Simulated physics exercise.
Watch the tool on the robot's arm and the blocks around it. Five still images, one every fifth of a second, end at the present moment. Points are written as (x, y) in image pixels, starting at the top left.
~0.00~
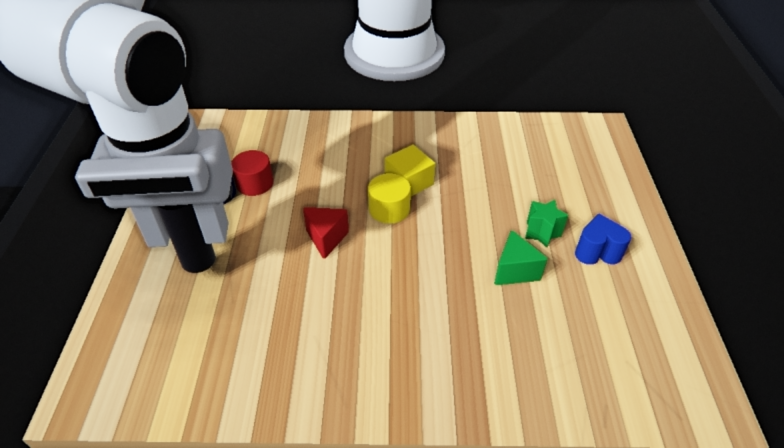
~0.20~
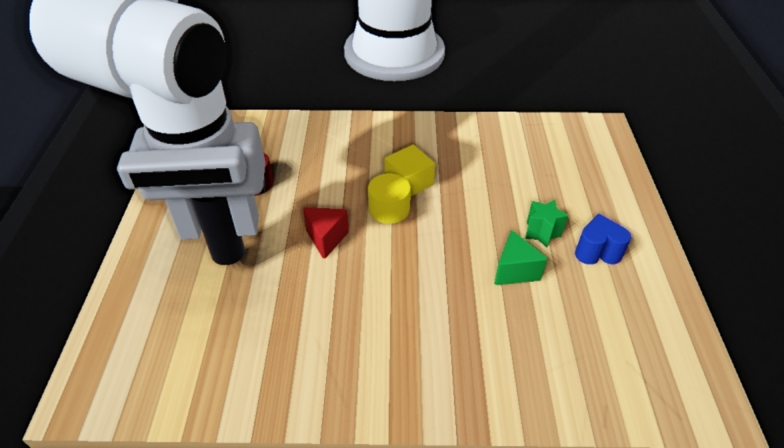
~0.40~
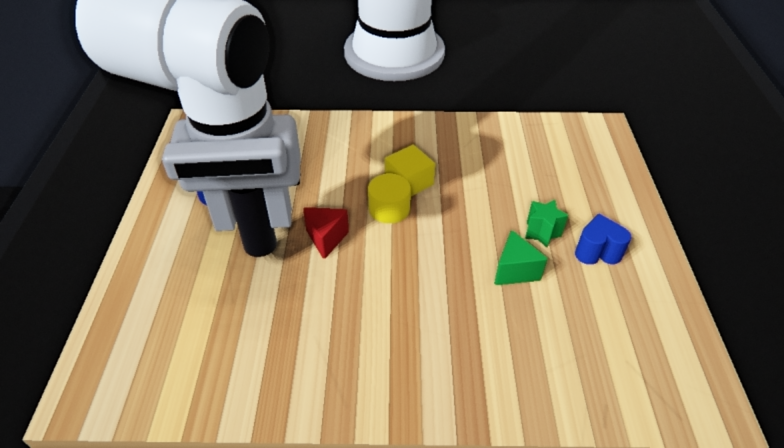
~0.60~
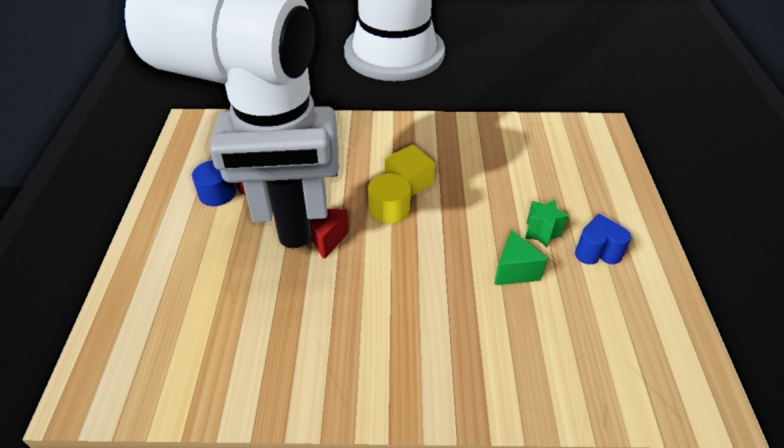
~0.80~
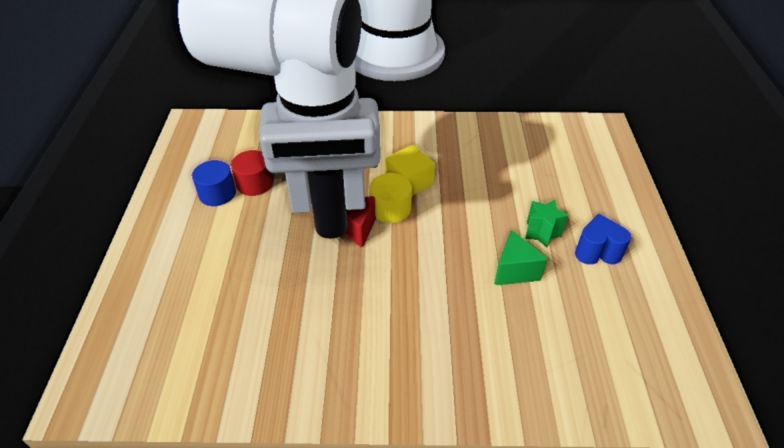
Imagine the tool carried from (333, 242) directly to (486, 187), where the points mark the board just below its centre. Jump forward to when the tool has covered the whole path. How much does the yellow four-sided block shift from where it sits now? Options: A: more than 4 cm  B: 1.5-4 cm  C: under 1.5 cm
B - 1.5-4 cm.
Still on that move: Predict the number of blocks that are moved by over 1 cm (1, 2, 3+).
It displaces three or more.
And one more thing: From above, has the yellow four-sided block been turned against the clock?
That would be a yes.
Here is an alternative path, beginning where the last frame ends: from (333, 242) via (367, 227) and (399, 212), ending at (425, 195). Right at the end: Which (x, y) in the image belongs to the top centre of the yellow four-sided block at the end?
Final place: (421, 151).
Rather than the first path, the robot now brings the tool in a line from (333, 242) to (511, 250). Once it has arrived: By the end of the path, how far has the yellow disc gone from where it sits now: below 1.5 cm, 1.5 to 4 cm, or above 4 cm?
From 1.5 to 4 cm.
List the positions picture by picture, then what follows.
In the first frame, tip of the tool at (199, 261), middles of tops, red triangular block at (324, 217), yellow disc at (389, 187), yellow four-sided block at (410, 160), green star block at (548, 211).
In the second frame, tool at (228, 253), nothing pushed.
In the third frame, tool at (261, 245), nothing pushed.
In the fourth frame, tool at (295, 237), nothing pushed.
In the fifth frame, tool at (331, 228), red triangular block partly hidden, yellow disc at (391, 186), yellow four-sided block at (410, 160), green star block at (548, 211).
On the path given first. One third of the way, tool at (387, 208); red triangular block at (415, 193), turned 35° clockwise; yellow disc at (442, 176); yellow four-sided block at (424, 151), turned 60° anticlockwise.
Two thirds of the way, tool at (440, 189); red triangular block at (467, 193), turned 60° clockwise; yellow disc at (475, 167); yellow four-sided block at (424, 151), turned 60° anticlockwise.
At the end, tool at (489, 173); red triangular block at (482, 191), turned 105° clockwise; yellow disc at (516, 153); yellow four-sided block at (424, 151), turned 60° anticlockwise; green star block unmoved.
